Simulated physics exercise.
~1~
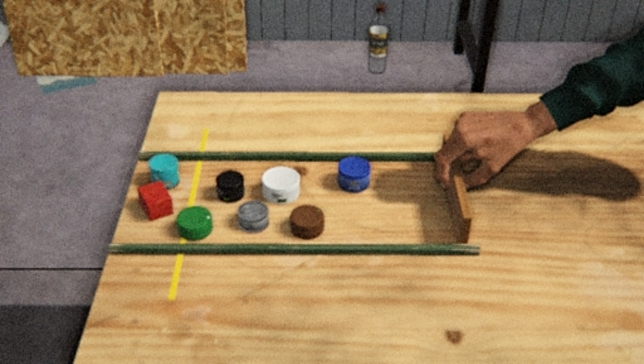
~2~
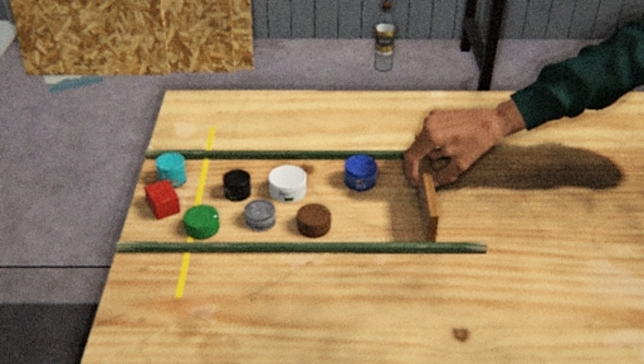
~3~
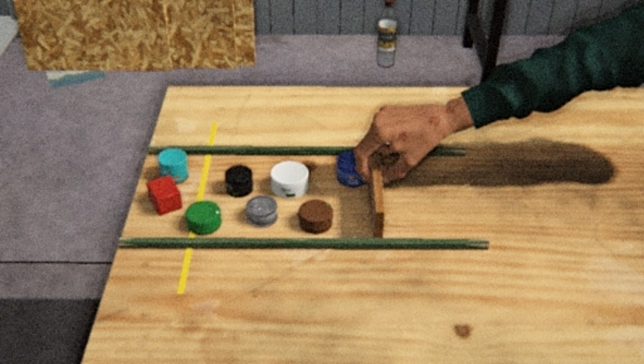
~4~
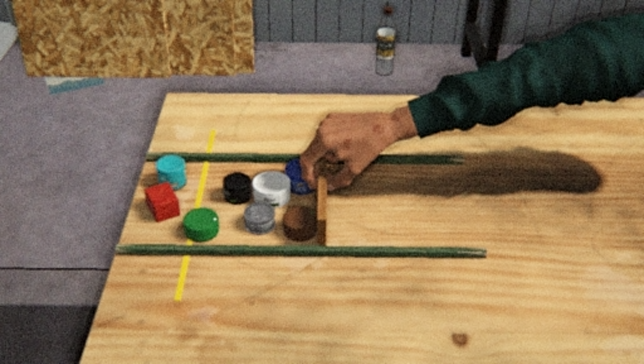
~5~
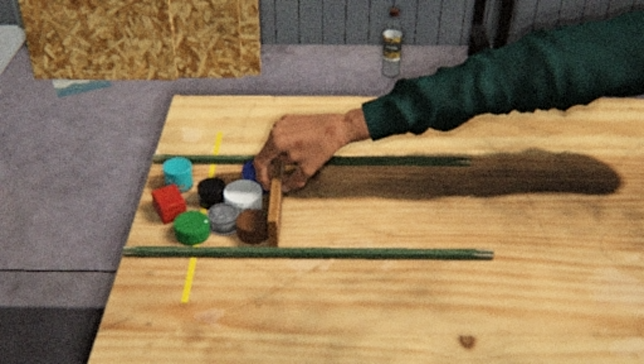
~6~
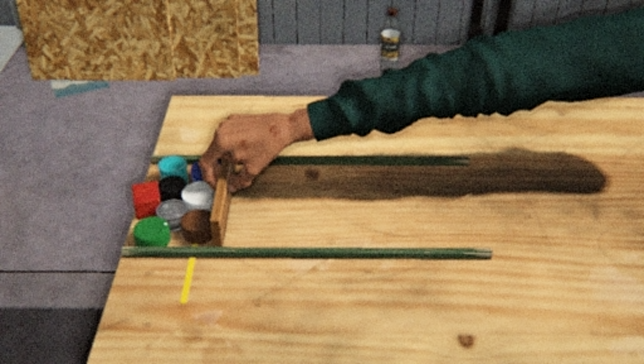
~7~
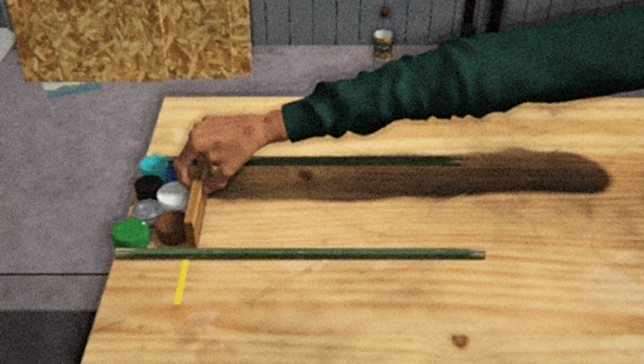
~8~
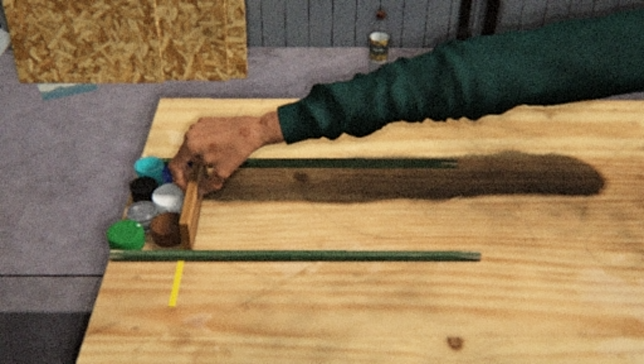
In the video, a hand slides an upright wooden board leftward between two green rods, gathering small colourful lids, tubs and a red block along a wooden table. The cluster is pushed past a yellow strip to the left edge, where the red block disappears from view and the others remain bunched beside the board.
